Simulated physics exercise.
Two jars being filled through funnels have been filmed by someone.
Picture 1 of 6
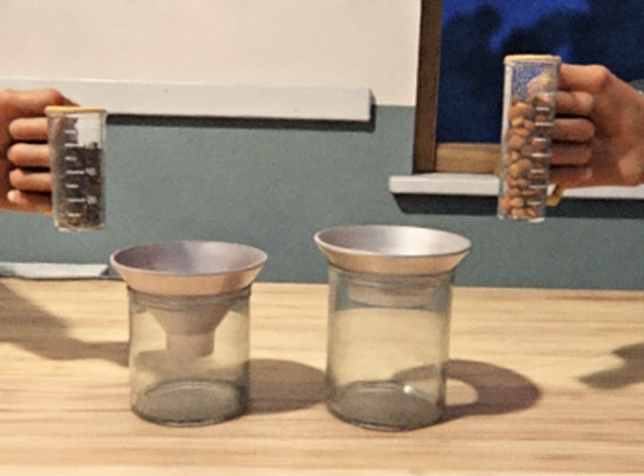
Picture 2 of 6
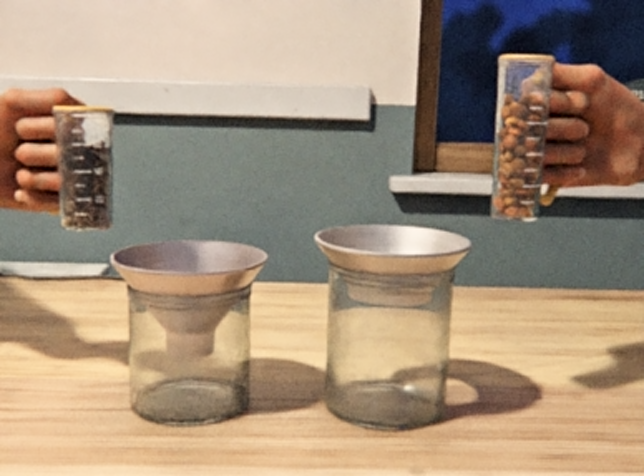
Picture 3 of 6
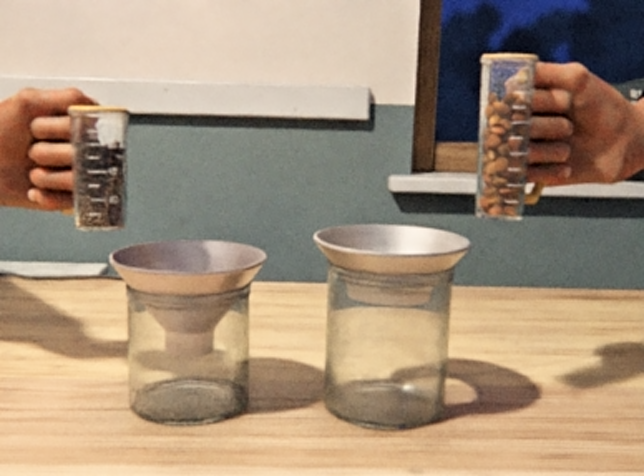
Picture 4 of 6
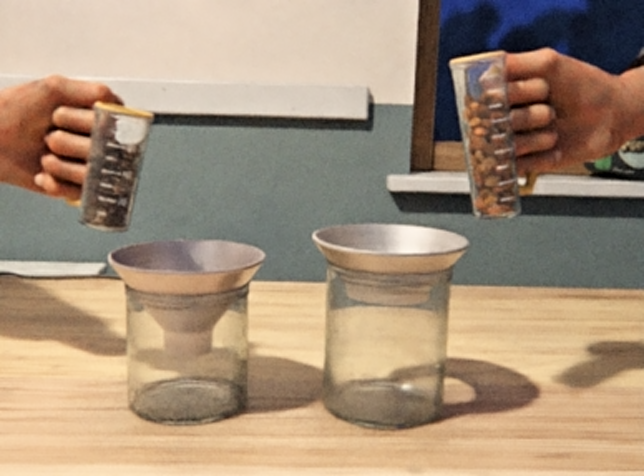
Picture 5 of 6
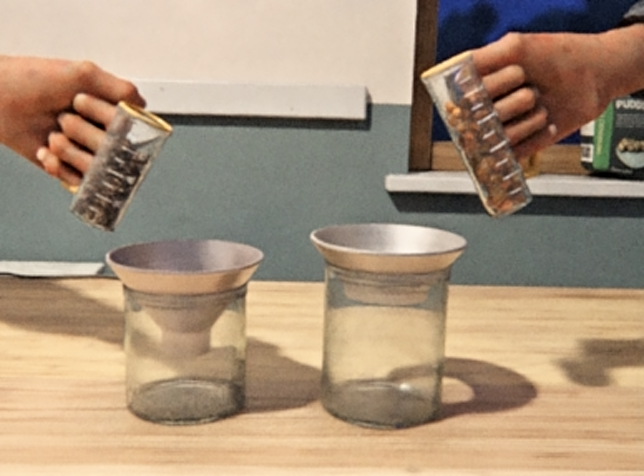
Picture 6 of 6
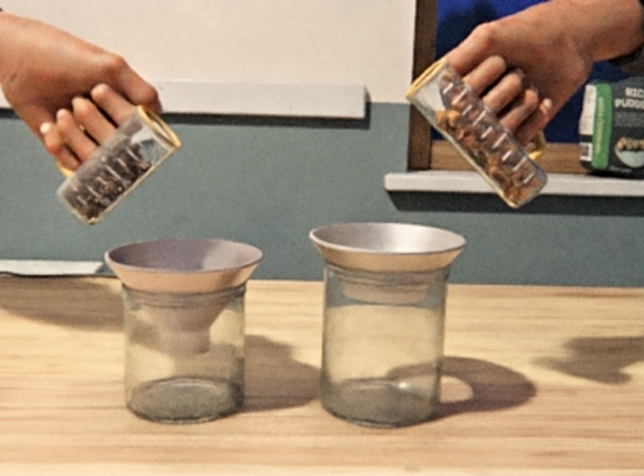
Two hands holding clear, handled measuring cups move inward from either side and gradually tilt them toward each other above a pale wooden table, seen from the front at close range. The left cup holds small dark pieces and the right one brown bits, above two glass jars topped with metallic funnels, before a blue-green wall and window. The view drifts very slightly while the jars stay put.
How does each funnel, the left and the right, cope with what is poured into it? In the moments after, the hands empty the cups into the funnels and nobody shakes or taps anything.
As I see it, left: Unobstructed, right: Unobstructed.
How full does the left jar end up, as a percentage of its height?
15 %, roughly.
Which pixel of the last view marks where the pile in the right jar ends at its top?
(349, 379), roughly.
Then, 0.34 s past the last view, left, all still in the cup; right, all still in the cup.
Then, 0.64 s past the last view, left, nearly all still in the cup, a small part in or over the funnel, a stray few down in the jar; right, all still in the cup.
Then, 0.89 s past the last view, left, about a third still in the cup, about a third in or over the funnel, about a quarter down in the jar; right, most still in the cup, about a quarter in or over the funnel, a small part down in the jar.
Finally, left, all down in the jar; right, all down in the jar.
